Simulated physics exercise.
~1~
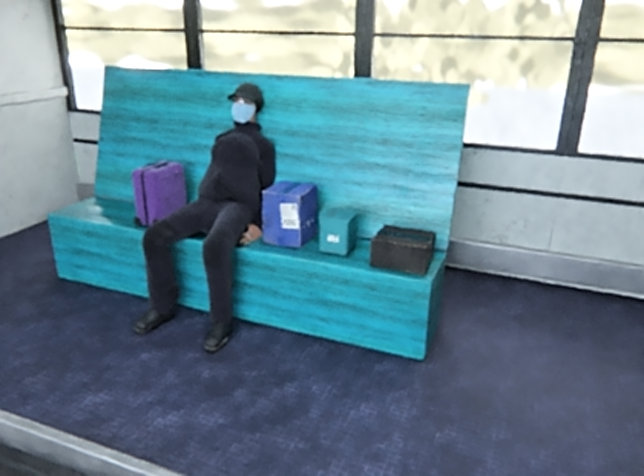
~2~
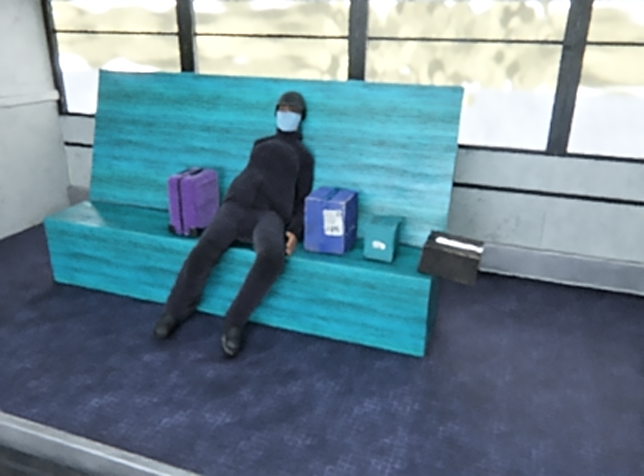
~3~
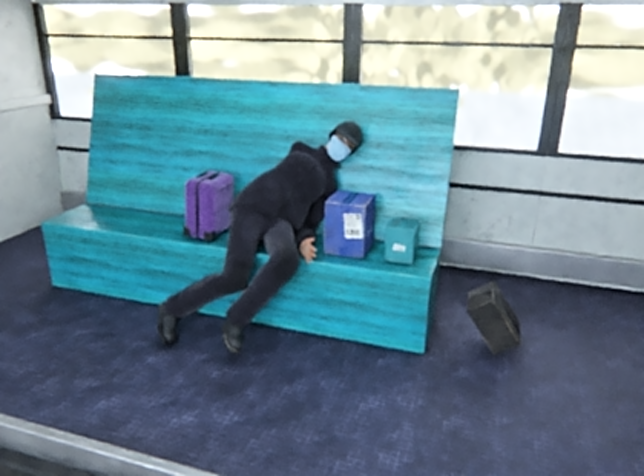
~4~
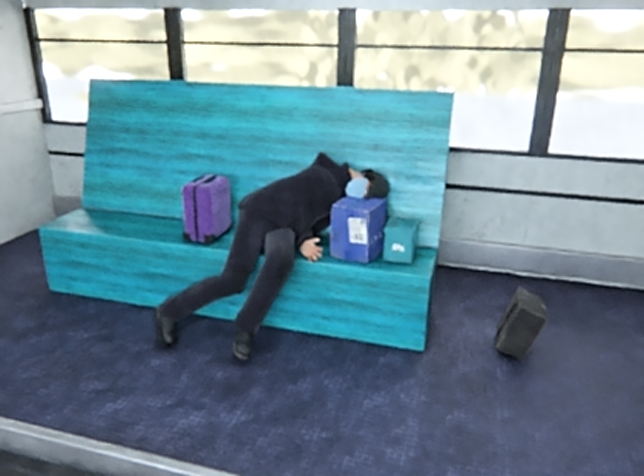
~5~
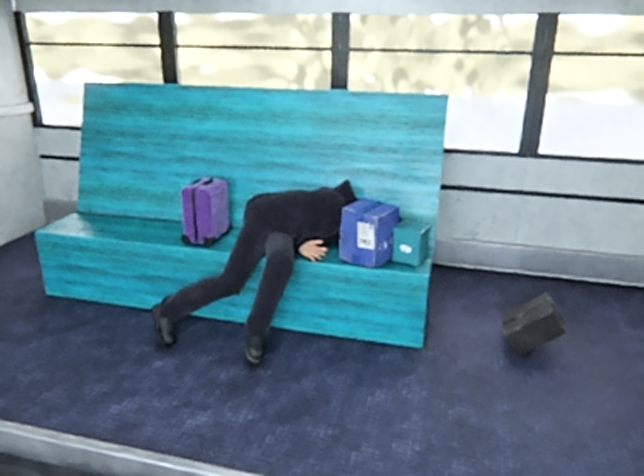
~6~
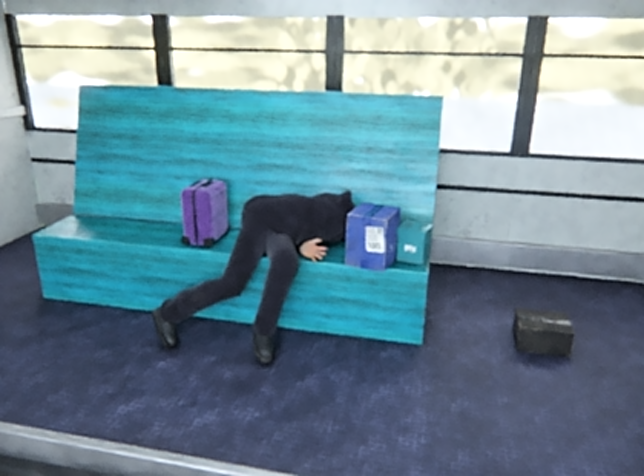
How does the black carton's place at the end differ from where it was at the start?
At the start the black carton sits at the right end of the teal bench. By the end it is on the floor, to the right of the bench.
